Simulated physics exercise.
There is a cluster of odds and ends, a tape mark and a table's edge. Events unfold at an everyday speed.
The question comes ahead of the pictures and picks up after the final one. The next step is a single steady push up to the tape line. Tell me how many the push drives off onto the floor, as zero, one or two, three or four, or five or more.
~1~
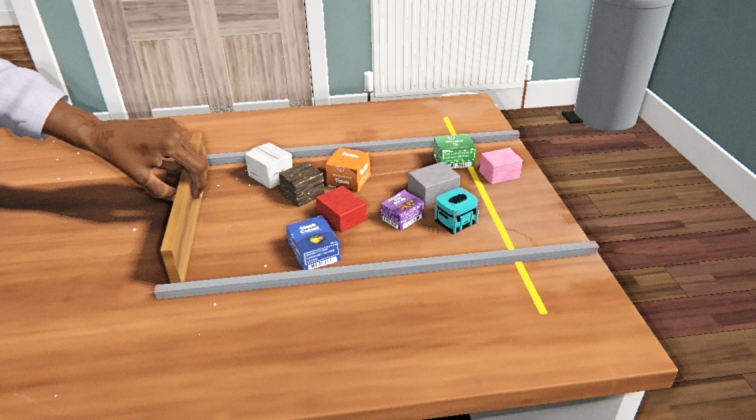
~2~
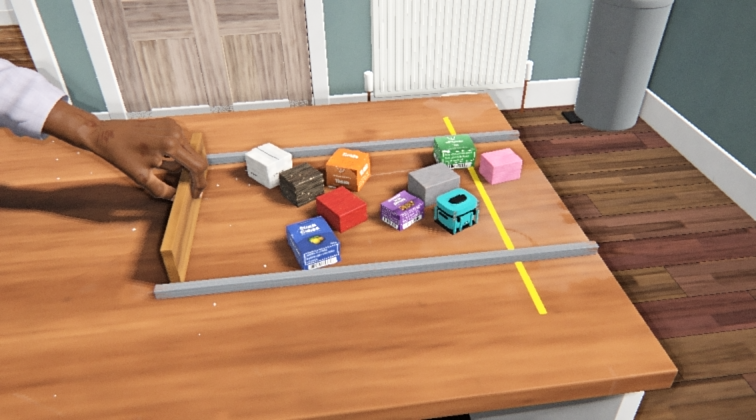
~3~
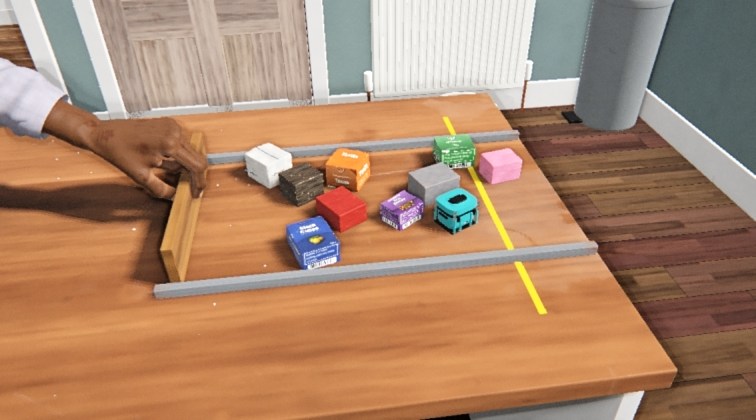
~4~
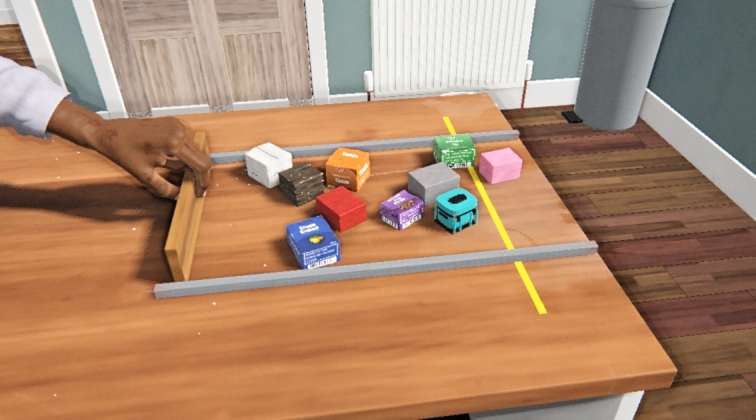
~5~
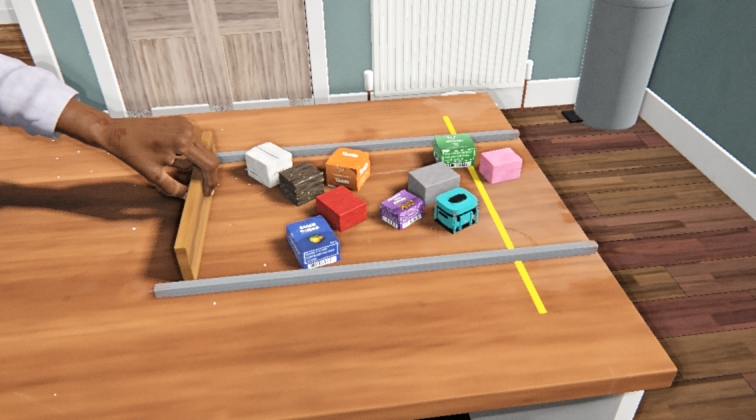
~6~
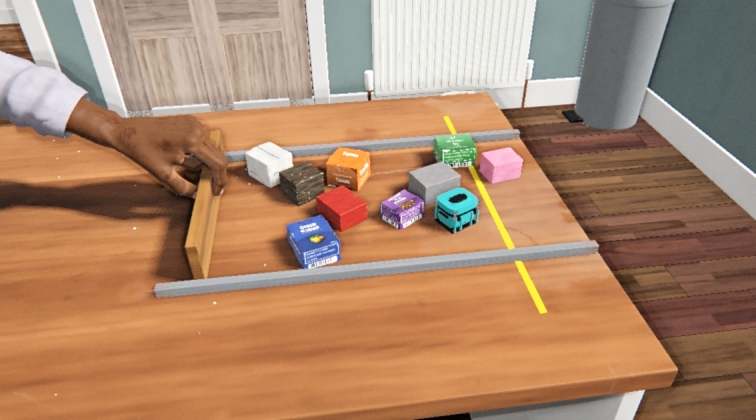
One or two, I think.
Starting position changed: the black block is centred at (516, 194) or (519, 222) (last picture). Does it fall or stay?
First spot: Gone; second: Safe.
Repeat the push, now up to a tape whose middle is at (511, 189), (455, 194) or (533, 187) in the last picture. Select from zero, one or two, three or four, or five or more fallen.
First five or over, next not one, finally at least five.
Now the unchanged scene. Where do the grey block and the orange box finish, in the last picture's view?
You'll find the grey block at roughly (534, 175) and the orange box at roughly (515, 150).
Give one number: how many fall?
I count 2 in all.
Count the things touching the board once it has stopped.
That makes 4.
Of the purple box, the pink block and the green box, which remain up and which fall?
Purple box - stays, pink block - goes, green box - goes.
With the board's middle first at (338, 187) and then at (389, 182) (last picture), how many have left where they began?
That gives 5 for the first and 9 for the second.
Soon after, none off yet; pink block at rest near (501, 165); green box at rest near (455, 151); turquoise case at rest near (457, 210).
After that, none off yet; pink block at rest near (501, 165); green box displaced a little near (468, 151); turquoise case displaced about its own width near (484, 214).
In the end, the number that fall off is one or two; gone, green box and pink block.
